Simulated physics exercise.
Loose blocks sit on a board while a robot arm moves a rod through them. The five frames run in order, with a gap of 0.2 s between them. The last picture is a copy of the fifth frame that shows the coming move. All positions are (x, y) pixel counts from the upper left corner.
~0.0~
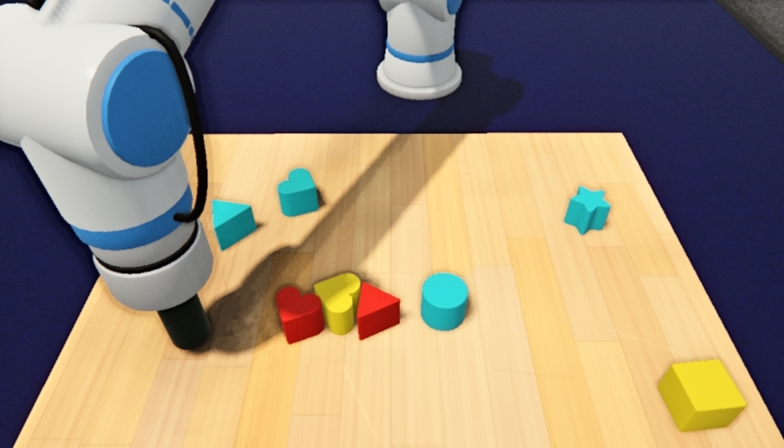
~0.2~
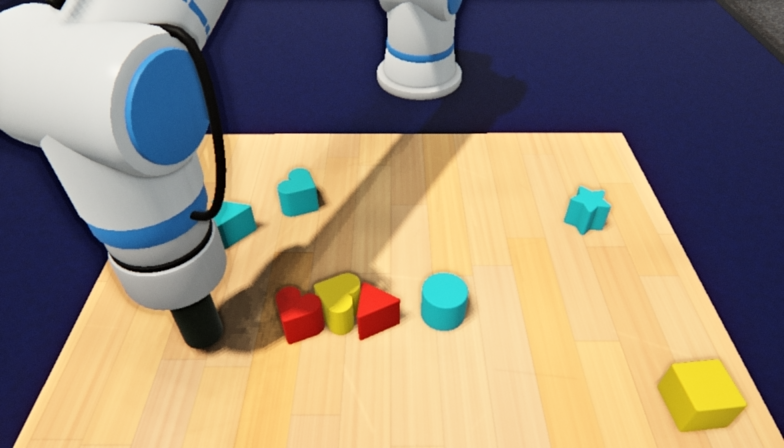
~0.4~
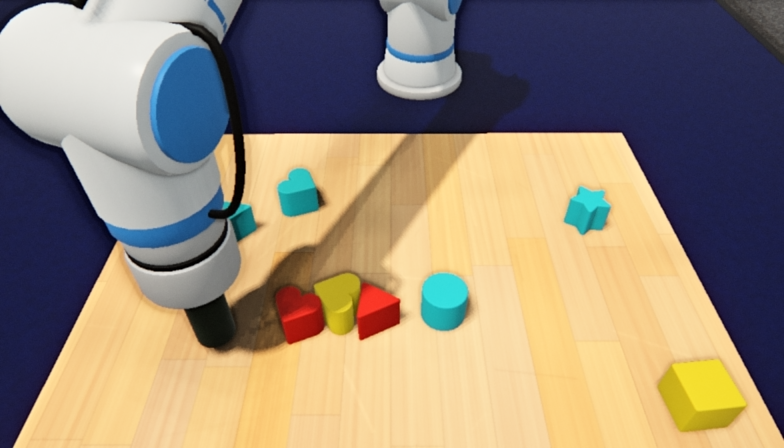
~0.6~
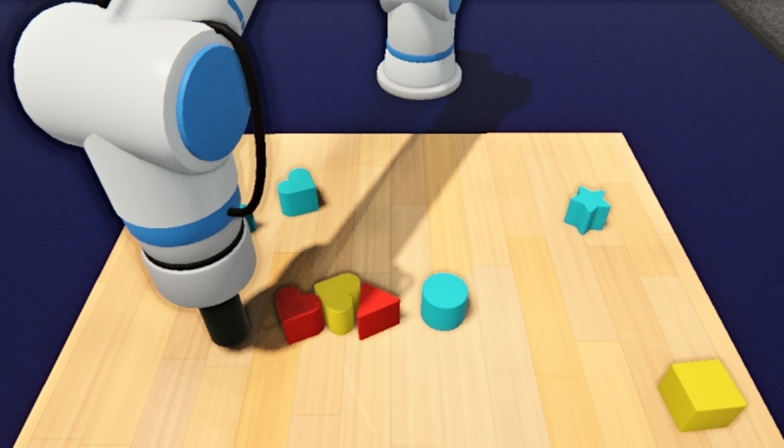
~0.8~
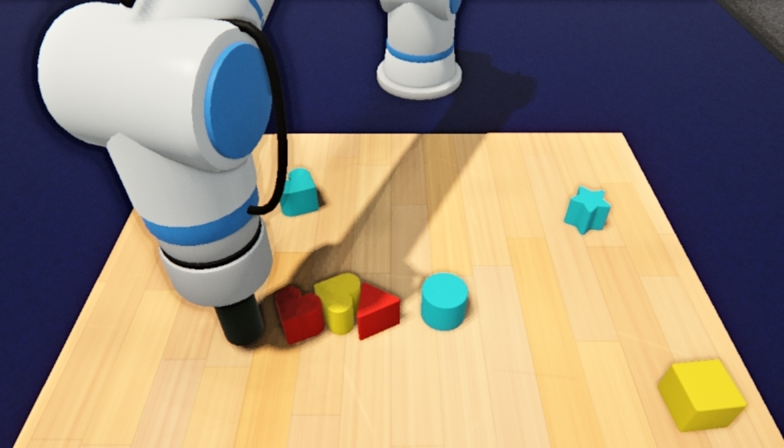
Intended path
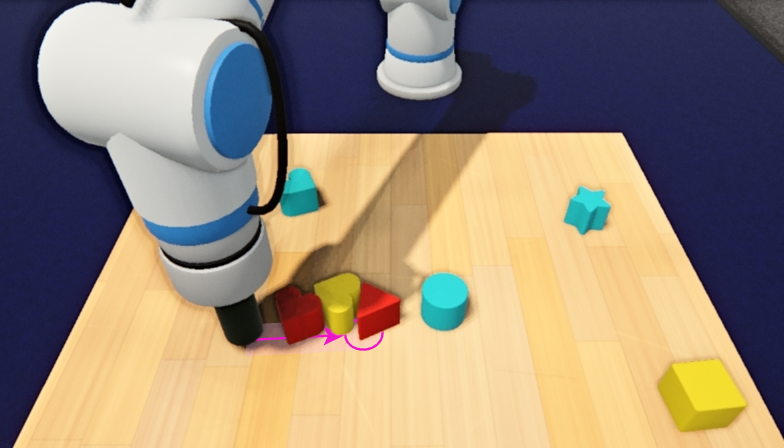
The clip shows a robot arm sliding a black rod a short way rightward over a wooden board, nearing a red heart-shaped block beside yellow and red blocks, while the turquoise and yellow blocks around them all stay still.
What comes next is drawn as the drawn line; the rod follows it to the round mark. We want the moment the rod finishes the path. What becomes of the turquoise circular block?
At the end of the path, it will still be in place.
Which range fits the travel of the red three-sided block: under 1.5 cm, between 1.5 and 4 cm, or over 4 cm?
The distance will be 1.5 to 4 cm.
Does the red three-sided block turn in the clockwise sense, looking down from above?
That would be a yes.
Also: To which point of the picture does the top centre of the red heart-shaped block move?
Final place: (341, 281).
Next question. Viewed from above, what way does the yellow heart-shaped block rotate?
Clockwise from above.
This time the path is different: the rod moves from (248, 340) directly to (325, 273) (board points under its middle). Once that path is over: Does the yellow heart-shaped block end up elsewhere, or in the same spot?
That block gets shifted.
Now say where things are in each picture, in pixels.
Rod tip at (192, 334); block tops, red heart-shaped block at (296, 302); yellow heart-shaped block at (338, 291); red three-sided block at (374, 299); turquoise circular block at (445, 289), in the first frame.
Rod at (204, 333); blocks unchanged, in the second frame.
Rod at (216, 332); blocks unchanged, in the third frame.
Rod at (230, 331); blocks unchanged, in the fourth frame.
Rod at (244, 330); red heart-shaped block at (296, 302); yellow heart-shaped block at (338, 291); red three-sided block at (374, 299); turquoise circular block at (445, 289), in the fifth frame.
Path on the board, from (248, 340) to (364, 334).
The first path, step by step. One third of the way, rod at (285, 328); red heart-shaped block at (315, 297), turned 20° anticlockwise; yellow heart-shaped block at (355, 282); red three-sided block at (382, 296), turned 20° clockwise.
Two thirds of the way, rod at (324, 326); red heart-shaped block at (337, 284), turned 50° anticlockwise; yellow heart-shaped block at (375, 268), turned 25° clockwise; red three-sided block at (388, 295), turned 30° clockwise.
At the end, rod at (363, 324); red heart-shaped block at (341, 281), turned 70° anticlockwise; yellow heart-shaped block at (376, 267), turned 25° clockwise; red three-sided block at (402, 291), turned 20° clockwise; turquoise circular block in place.
